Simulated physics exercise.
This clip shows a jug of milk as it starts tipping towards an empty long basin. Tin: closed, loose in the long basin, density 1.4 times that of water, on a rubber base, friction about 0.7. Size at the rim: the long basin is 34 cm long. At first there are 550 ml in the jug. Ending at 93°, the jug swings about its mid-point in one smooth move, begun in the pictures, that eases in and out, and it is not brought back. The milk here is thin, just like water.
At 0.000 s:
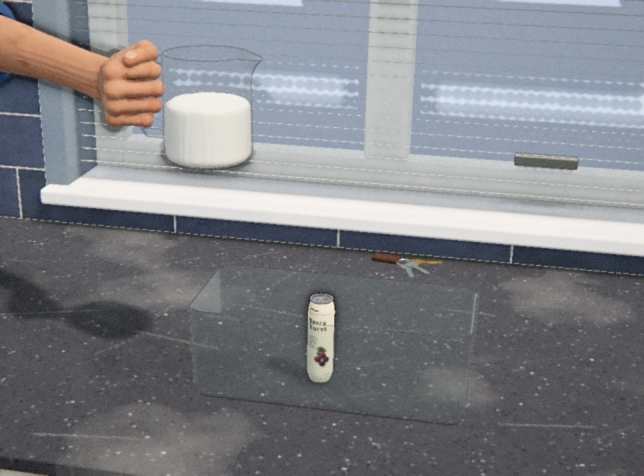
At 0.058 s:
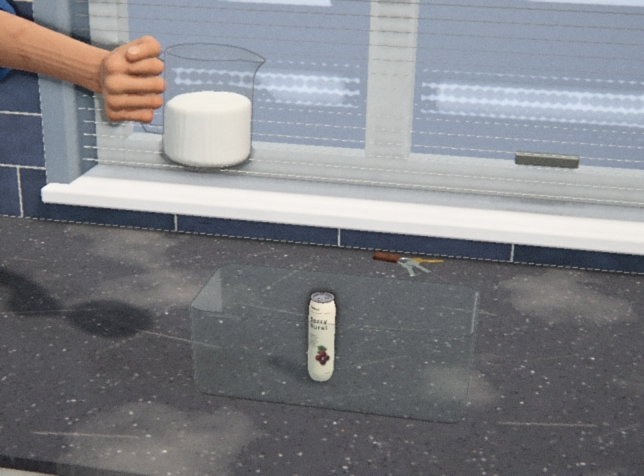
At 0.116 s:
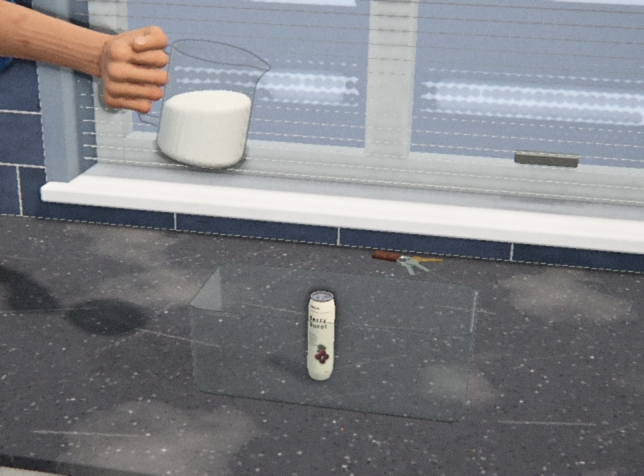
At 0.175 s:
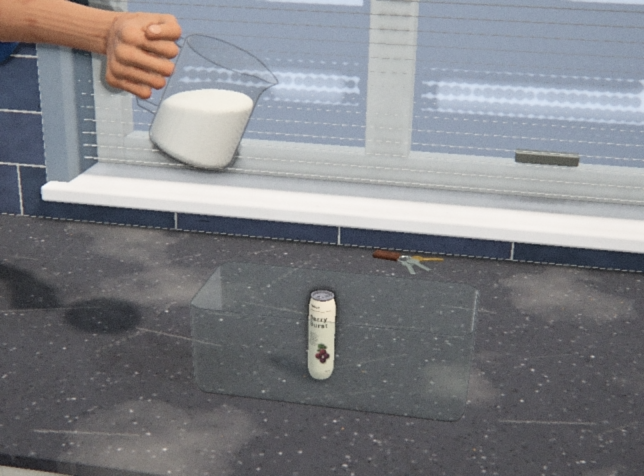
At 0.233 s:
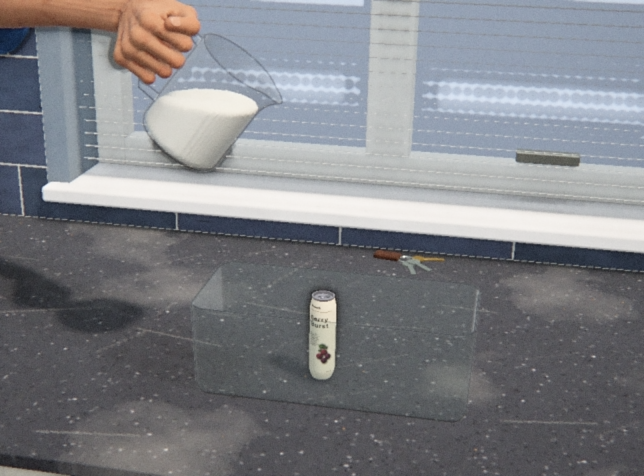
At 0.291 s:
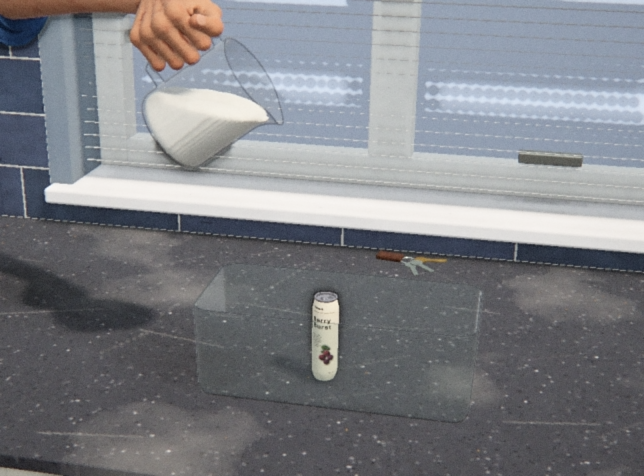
A hand held a clear jug of milk above a dark counter, where a small tin stood inside an empty glass basin, then steadily tilted the jug over to the right.
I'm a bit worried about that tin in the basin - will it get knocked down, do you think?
No, it should stay standing.
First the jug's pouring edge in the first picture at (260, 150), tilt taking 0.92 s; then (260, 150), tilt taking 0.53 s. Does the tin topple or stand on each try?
Run one: It tumbles. Run two: It tumbles.
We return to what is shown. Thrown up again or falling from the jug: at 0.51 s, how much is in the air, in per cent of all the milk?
28 per cent.
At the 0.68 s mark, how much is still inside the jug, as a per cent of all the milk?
Roughly 36 per cent.
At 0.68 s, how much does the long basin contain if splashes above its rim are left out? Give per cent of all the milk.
Around 28 parts in a hundred.
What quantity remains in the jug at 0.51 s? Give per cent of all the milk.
Near 72 in a hundred.
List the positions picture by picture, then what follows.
In the first frame, it leans 0°; its right rim is at (262, 58); the milk meets the walls at (169, 98) and (249, 104); the long basin's rim runs from (205, 287) to (476, 314); the tin's top is at (322, 302).
In the second frame, it leans 3°; its right rim is at (265, 60); the milk meets the walls at (171, 98) and (251, 103).
In the third frame, it leans 11°; its right rim is at (271, 68); the milk meets the walls at (168, 99) and (250, 101).
In the fourth frame, it leans 23°; its right rim is at (278, 82); the milk meets the walls at (165, 100) and (253, 102).
In the fifth frame, it leans 38°; its right rim is at (283, 102); the milk meets the walls at (154, 101) and (258, 106).
In the sixth frame, it leans 54°; its right rim is at (284, 124); the milk meets the walls at (153, 91) and (268, 113).
After 0.51 s the tilt is 93° and 72 per cent is still to pour; the tin stands where it began.
After 0.68 s the tilt is 93° and 36 per cent is still to pour; the tin stands where it began.
After 0.85 s the tilt is 93° and 19 per cent is still to pour; the tin stands where it began.
After 1.03 s the tilt is 93° and 11 per cent is still to pour; the tin stands where it began.
In the end the tin stands where it began.
